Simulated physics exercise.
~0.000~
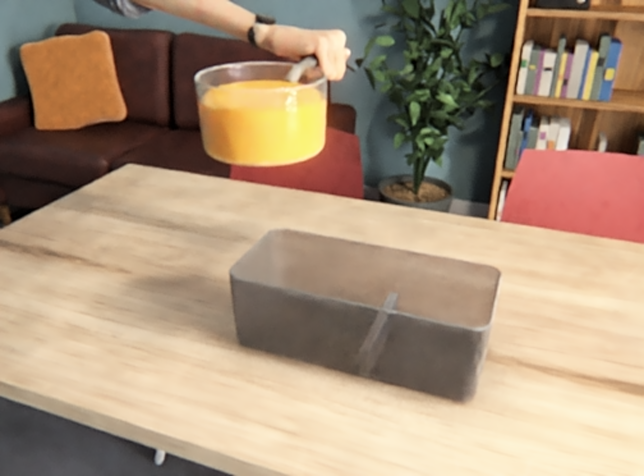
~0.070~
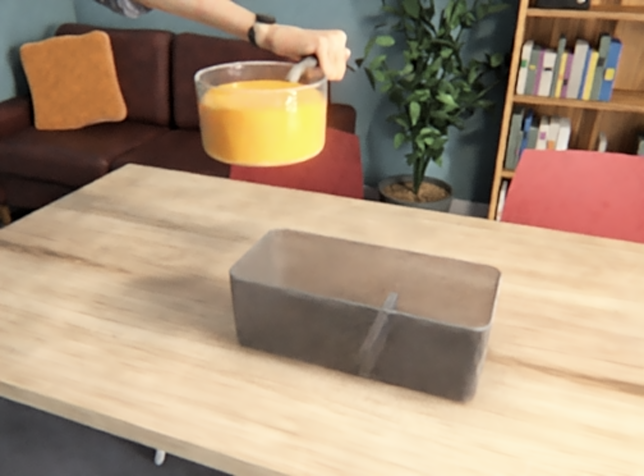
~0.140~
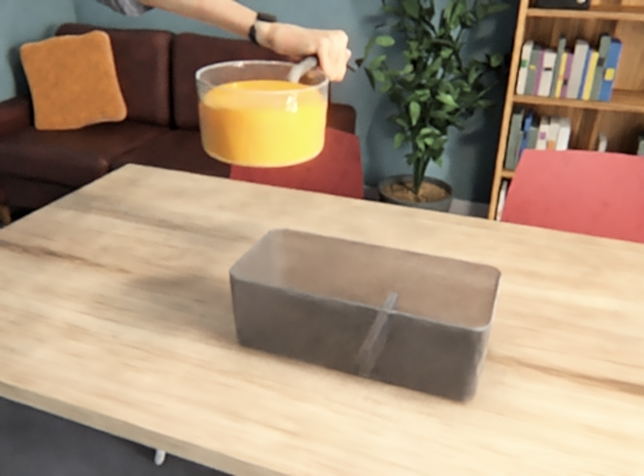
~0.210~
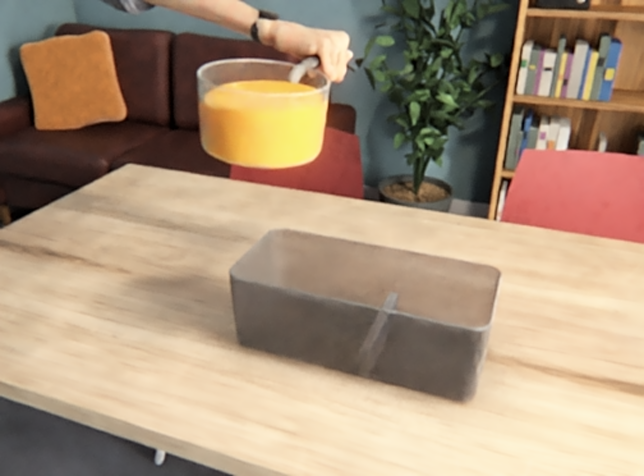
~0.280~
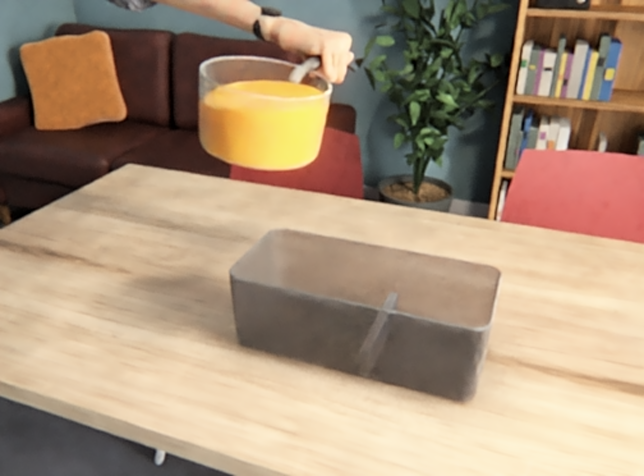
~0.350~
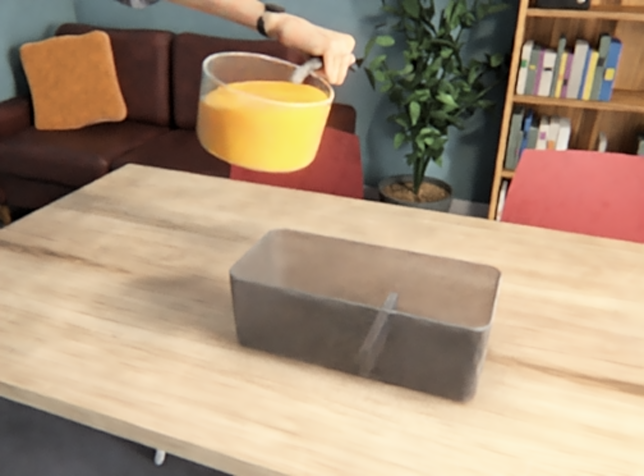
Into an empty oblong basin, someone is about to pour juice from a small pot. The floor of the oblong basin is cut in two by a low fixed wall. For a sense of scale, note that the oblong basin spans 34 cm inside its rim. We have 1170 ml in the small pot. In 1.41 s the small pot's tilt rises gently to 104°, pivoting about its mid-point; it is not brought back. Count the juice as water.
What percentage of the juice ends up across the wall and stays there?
About 50 per cent.
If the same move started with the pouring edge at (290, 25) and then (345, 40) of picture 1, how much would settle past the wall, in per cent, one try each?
I'd say 30 percent on the first go, 70 percent on the next.
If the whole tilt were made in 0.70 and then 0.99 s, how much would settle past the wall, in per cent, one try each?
30 and 45 %.
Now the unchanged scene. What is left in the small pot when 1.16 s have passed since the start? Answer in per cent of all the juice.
14 %.
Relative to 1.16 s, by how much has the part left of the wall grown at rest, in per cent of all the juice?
I'd put it near 28 percent.
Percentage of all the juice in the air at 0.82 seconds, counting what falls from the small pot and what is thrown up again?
It comes to about 30 percent.
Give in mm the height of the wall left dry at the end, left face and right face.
Some 22 mm on the left and 14 mm on the right.
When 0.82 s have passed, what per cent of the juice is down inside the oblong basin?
About 8%.
By 0.82 s the tilt is 65° and 63 per cent is still to pour, 4 is left of the wall and 4 right of it.
By 1.16 s the tilt is 96° and 14 per cent is still to pour, 22 is left of the wall and 49 right of it.
By 1.52 s the tilt is 104° and 1 per cent is still to pour, 46 is left of the wall and 50 right of it.
By 1.91 s the tilt is 104° and 0 per cent is still to pour, 49 is left of the wall and 50 right of it.
At rest 49 per cent lies left of the wall, 50 right of it and 1 outside.
